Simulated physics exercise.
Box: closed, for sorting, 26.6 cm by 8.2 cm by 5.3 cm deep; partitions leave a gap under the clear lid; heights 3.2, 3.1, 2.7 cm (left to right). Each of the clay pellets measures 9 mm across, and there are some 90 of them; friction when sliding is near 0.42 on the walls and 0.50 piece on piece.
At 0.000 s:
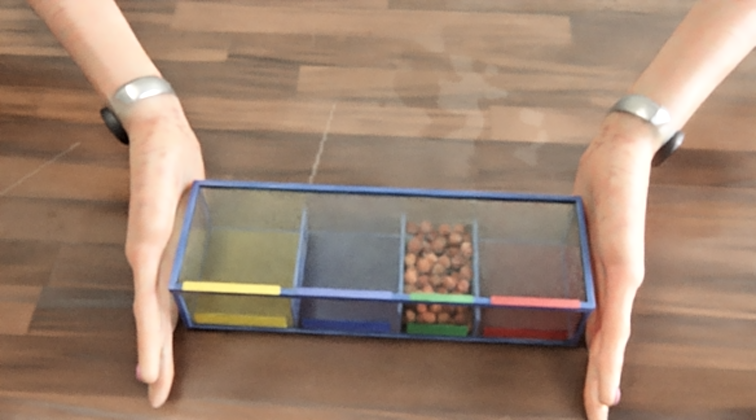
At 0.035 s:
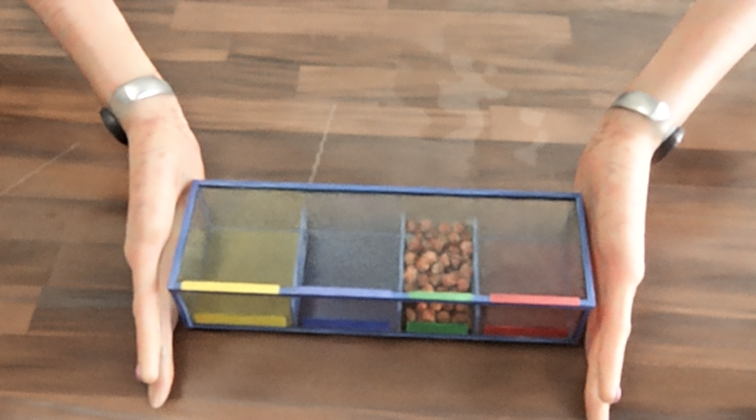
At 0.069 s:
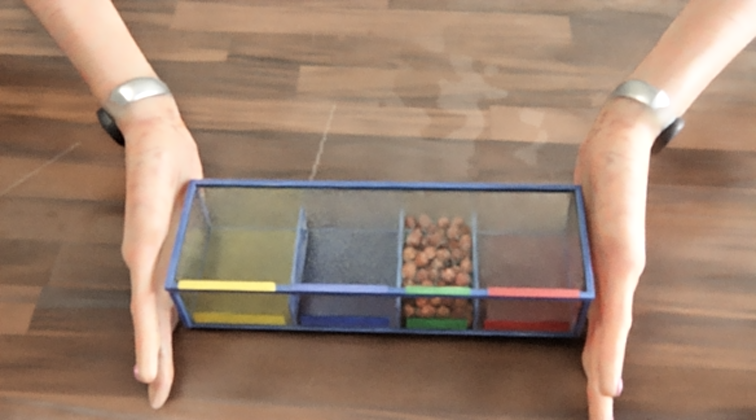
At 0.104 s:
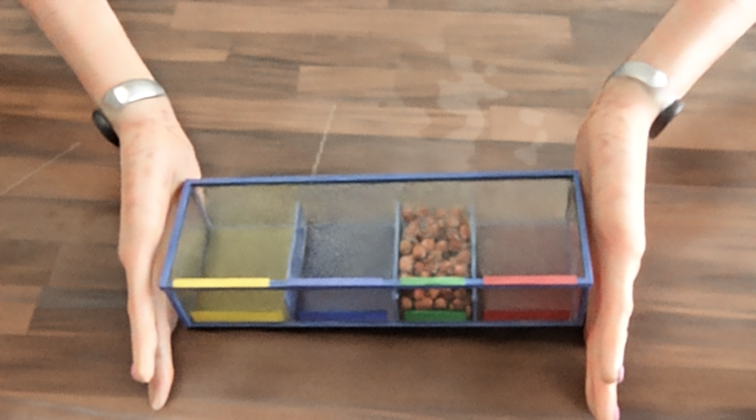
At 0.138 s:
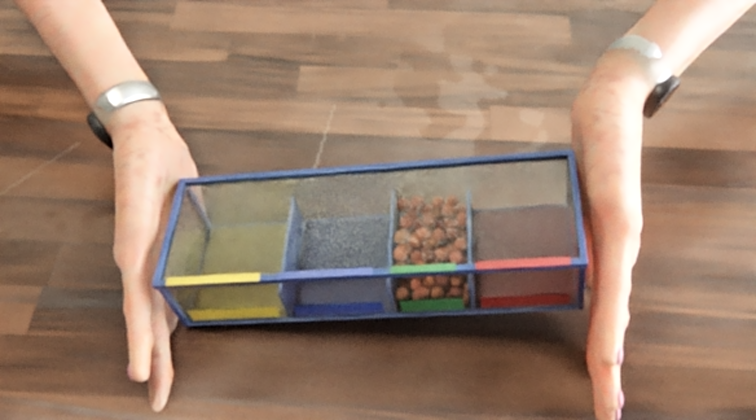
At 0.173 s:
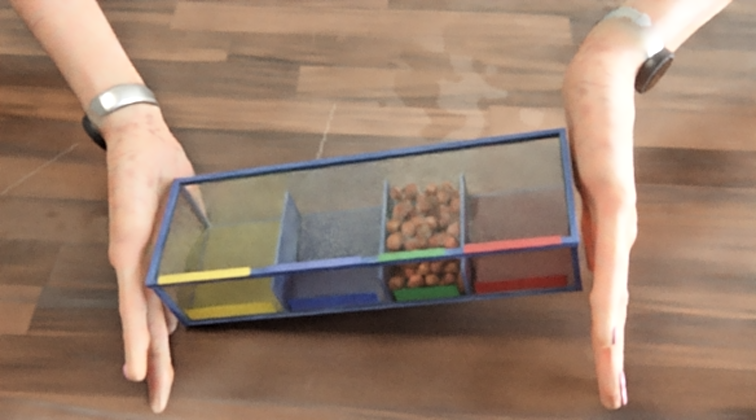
Two hands, pressed flat against the ends of a long clear-lidded box with blue edges, hold it over a brown wood-plank surface, seen from above at a steady view. Its four compartments are marked yellow, blue, green and red from left to right, with reddish-brown pellets in the green one. Almost level at first, the box tilts as the right hand raises its end modestly, gaining pace.
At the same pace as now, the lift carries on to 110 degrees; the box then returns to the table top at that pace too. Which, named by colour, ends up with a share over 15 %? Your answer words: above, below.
Red compartment - below; blue compartment - below; green compartment - below; yellow compartment - above.
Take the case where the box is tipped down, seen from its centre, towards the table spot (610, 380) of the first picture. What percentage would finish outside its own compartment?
Some 90 per cent.
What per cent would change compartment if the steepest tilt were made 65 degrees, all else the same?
I'd say close to 15 percent.
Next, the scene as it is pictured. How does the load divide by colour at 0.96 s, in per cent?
Red = 0, blue = 30, green = 60, yellow = 10 (percent).
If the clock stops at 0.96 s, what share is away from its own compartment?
Value: Close to 40 %.
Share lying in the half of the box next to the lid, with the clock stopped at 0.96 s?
I'd put it at some 80 percent.
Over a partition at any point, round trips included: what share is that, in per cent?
100 per cent or so.
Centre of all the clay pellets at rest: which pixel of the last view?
Close to pixel (230, 258).
After 0.96 s, tilt 110 degrees; blue 30 %, green 60 %, yellow 10 %.
After 1.48 s, tilt 50 degrees; blue 5 %, yellow 90 %.
After 2.07 s, tilt 0 degrees; blue 5 %, yellow 90 %.
By 2.9 s all is still; red 0 %, blue 5 %, green 0 %, yellow 90 %.
